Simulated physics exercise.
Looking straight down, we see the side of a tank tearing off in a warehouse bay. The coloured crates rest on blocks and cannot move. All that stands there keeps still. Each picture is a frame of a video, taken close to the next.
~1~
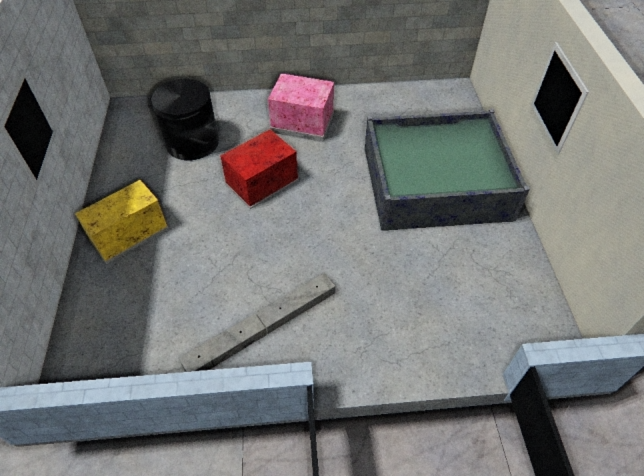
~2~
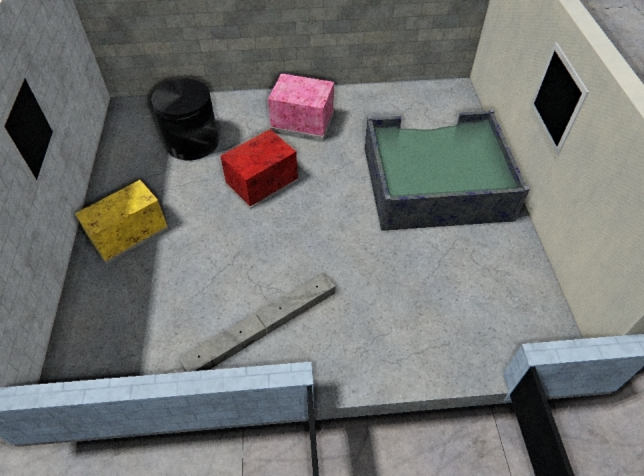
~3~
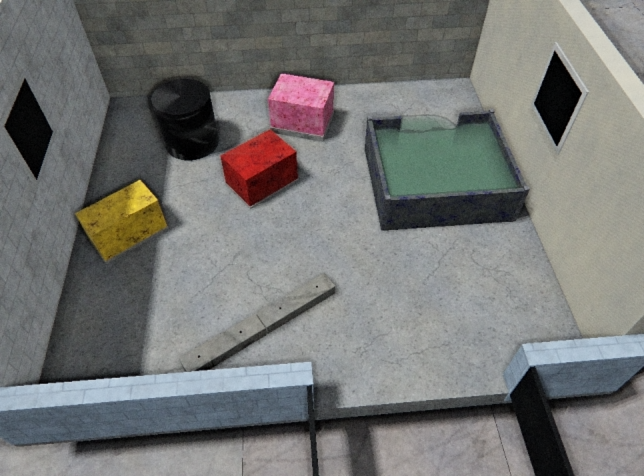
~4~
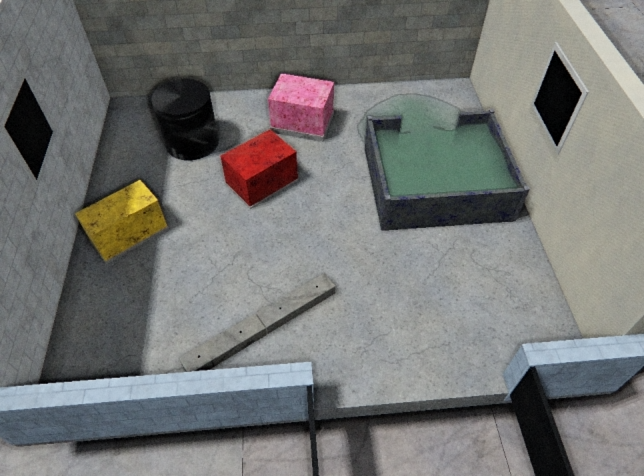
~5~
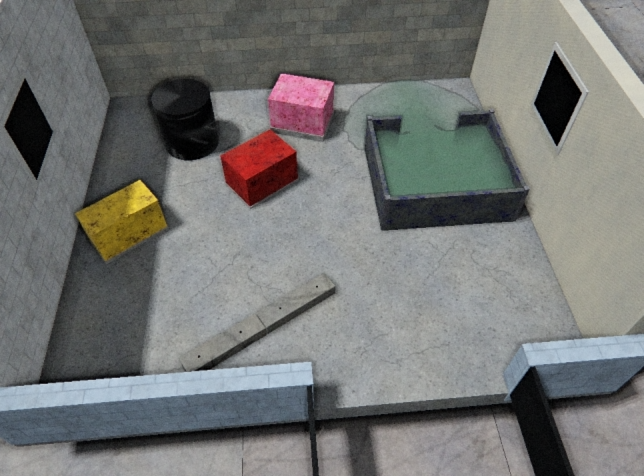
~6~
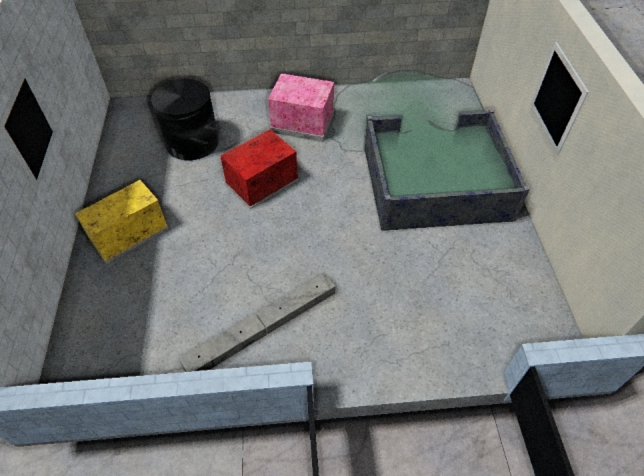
At first, a tank of green water stands whole and still in a walled bay, near pink, red and yellow blocks and a black barrel. Then a gap opens in its far side, and water pours out, fanning across the floor toward the back wall while everything else stays still.
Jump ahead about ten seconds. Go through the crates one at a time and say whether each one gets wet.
The red crate has too short a plinth. The yellow crate has too short a plinth. The pink crate has too short a plinth.
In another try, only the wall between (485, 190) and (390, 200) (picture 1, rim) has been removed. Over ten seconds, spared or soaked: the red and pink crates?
As I see it, the red one is not reached, and the pink one is not reached.
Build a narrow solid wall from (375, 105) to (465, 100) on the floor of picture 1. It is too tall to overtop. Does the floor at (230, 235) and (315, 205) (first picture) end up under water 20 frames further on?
Untouched, reached.
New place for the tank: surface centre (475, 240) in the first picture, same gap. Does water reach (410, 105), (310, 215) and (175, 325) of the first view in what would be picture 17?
Results in order - swamped, left untouched, left untouched.
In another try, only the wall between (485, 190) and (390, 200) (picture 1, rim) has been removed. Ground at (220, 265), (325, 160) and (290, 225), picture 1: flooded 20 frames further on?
In the order given, the spots are not soaked, not soaked and not soaked.
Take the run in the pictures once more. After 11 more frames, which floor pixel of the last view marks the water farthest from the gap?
Near (174, 94).
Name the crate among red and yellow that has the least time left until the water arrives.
My answer: The crate marked red.
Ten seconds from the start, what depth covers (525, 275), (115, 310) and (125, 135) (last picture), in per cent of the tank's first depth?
Taking the places in turn, I get roughly 2, 2 and 12 percent.
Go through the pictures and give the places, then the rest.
In the first frame, the water tank at (442, 156) is whole and still.
In the second frame, the front is at a hidden place, out from the gap on the water tank's far side.
In the third frame, water pours out on the water tank's far side and has run to a hidden place.
In the fourth frame, the front is at (398, 98), out from the gap on the water tank's far side.
In the fifth frame, water pours out on the water tank's far side and has run to (393, 82).
In the sixth frame, water pours out on the water tank's far side and has run to (357, 84).
A moment on, water covers 15 % of the floor; the red crate not reached, the yellow crate not reached, the pink crate water round its plinth.
Next, water covers 20 % of the floor; the red crate not reached, the yellow crate not reached, the pink crate water round its plinth.
Then, water covers 30 % of the floor; the red crate not reached, the yellow crate not reached, the pink crate water round its plinth.
Later, water covers 55 % of the floor; the red crate water round its plinth, the yellow crate water round its plinth, the pink crate water round its plinth.
In the end, water covers 85 % of the floor; the red crate was topped, the yellow crate was topped, the pink crate was topped.
